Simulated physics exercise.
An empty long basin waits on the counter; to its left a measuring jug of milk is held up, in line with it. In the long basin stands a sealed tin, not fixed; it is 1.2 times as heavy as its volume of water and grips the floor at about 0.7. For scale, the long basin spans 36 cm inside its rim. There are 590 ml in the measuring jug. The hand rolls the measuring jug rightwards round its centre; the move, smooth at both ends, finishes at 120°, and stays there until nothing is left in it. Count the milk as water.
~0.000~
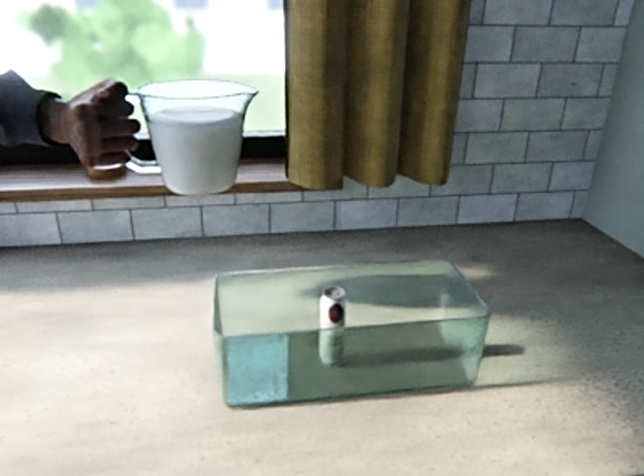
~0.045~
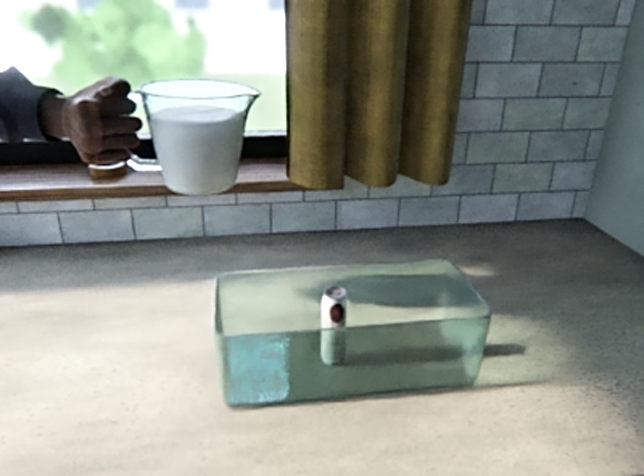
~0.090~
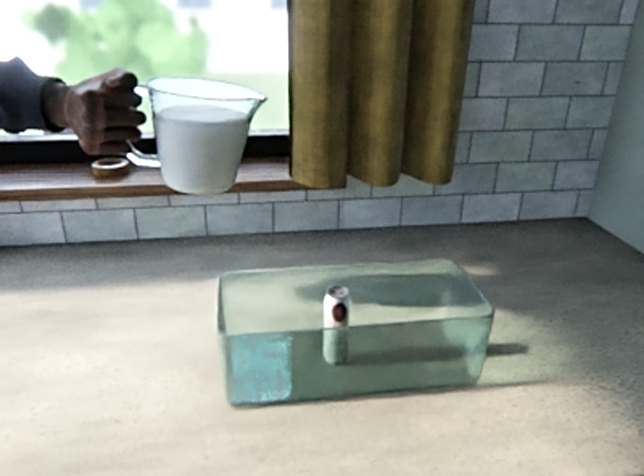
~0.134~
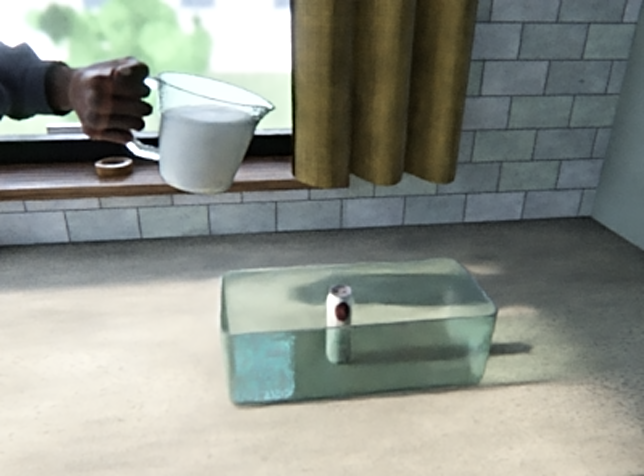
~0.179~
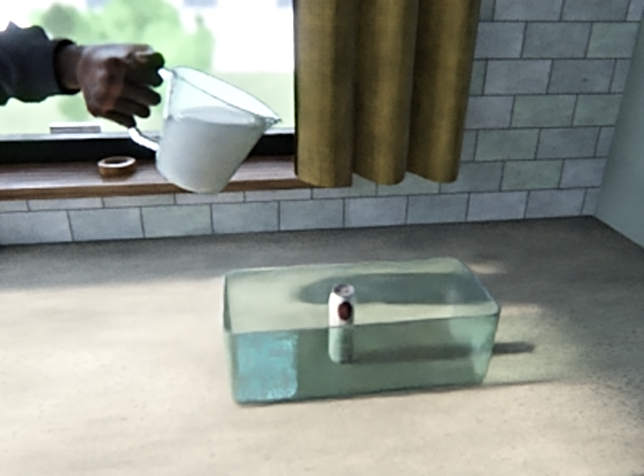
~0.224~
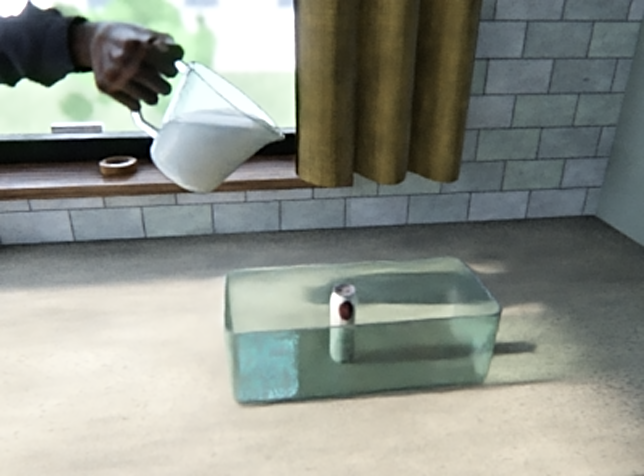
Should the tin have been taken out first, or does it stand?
The tin topples.
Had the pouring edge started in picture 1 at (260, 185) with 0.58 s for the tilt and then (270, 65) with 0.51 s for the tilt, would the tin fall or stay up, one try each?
First it remains upright; then it falls.
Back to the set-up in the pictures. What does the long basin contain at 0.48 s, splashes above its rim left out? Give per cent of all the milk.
Some 14 per cent.
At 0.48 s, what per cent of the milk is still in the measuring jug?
About 32 per cent.
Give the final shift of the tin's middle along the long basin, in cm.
About 9.0 cm.
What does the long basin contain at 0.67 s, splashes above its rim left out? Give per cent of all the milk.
Near 86 in a hundred.
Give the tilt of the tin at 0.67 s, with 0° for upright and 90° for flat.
It is at some 10°.
Then, 0.48 s in, the tilt is 112° and 33 per cent is still to pour; the tin stands where it began.
Then, 0.67 s in, the tilt is 120° and 1 per cent is still to pour; the tin leans 12°.
Then, 0.87 s in, the tilt is 120° and 0 per cent is still to pour; the tin lies on its side.
Then, 1.08 s in, the tilt is 120° and 0 per cent is still to pour; the tin lies on its side.
Finally, the tin lies on its side.
